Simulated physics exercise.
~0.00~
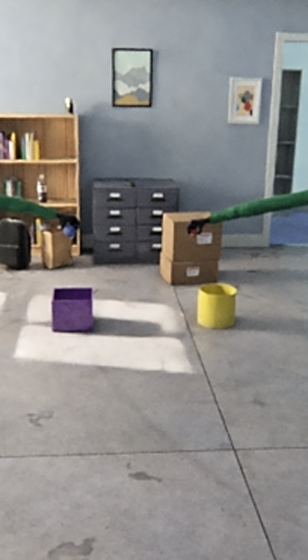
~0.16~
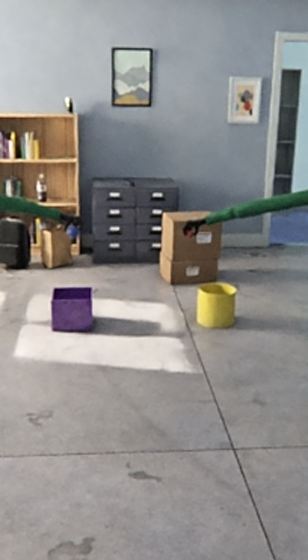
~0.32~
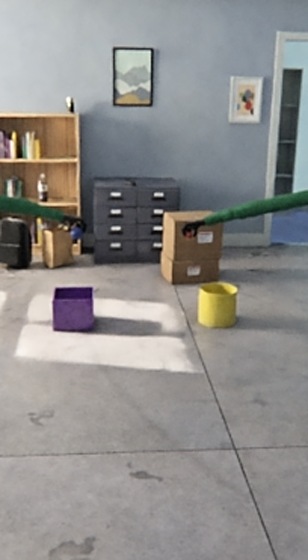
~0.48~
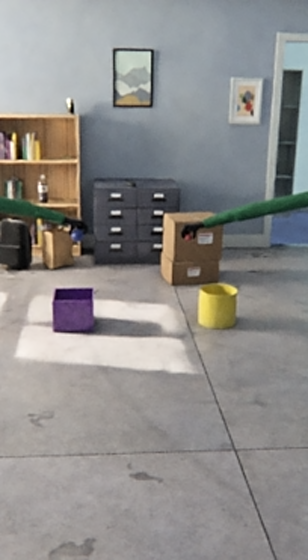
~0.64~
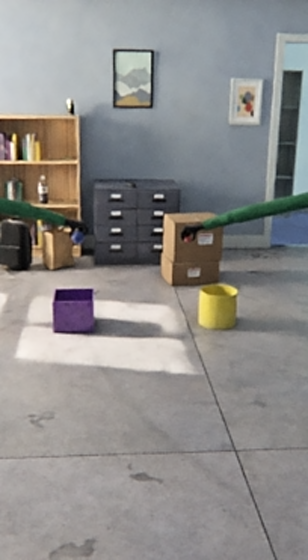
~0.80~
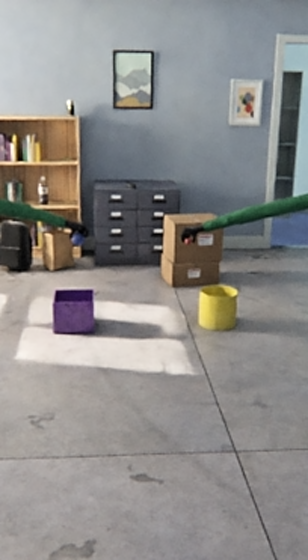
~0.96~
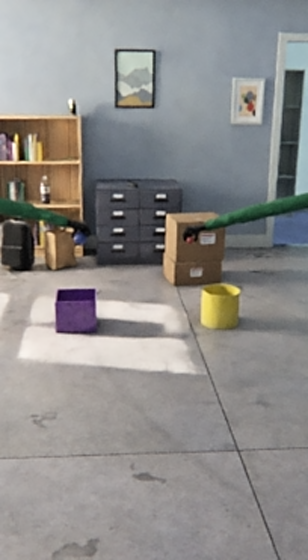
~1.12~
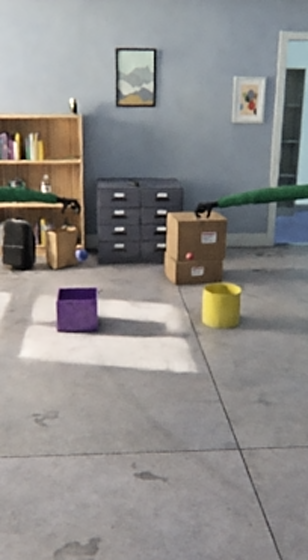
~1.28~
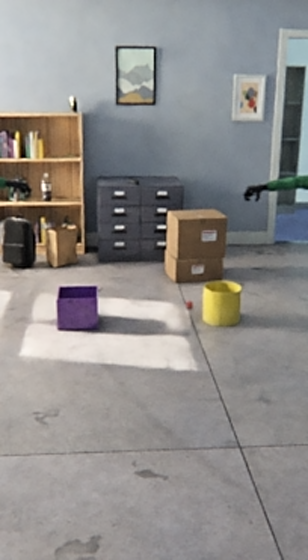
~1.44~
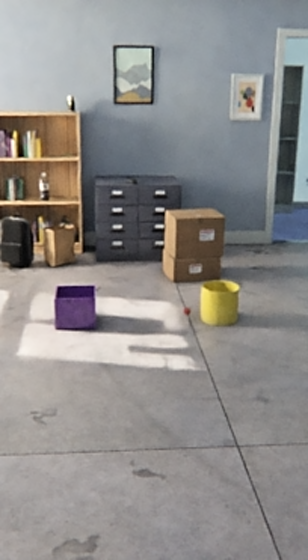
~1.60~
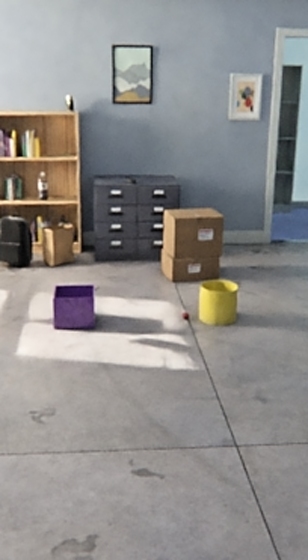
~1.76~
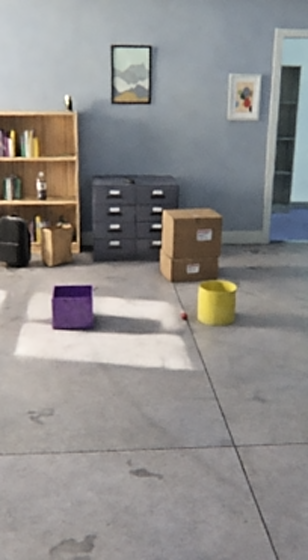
A small blue ball and a small red tomato hang from two dark hands at the ends of green-sleeved arms, one reaching in from each side above a concrete floor. A purple basket sits on the left and a yellow bucket on the right, with a shelf, drawers and stacked boxes behind. The hands shift slightly and hold nearly still. Then both let go, and the ball and tomato fall as the arms draw back out of view. The blue ball drops into the purple basket and disappears, while the red tomato misses the yellow bucket and rests on the floor just left of it.
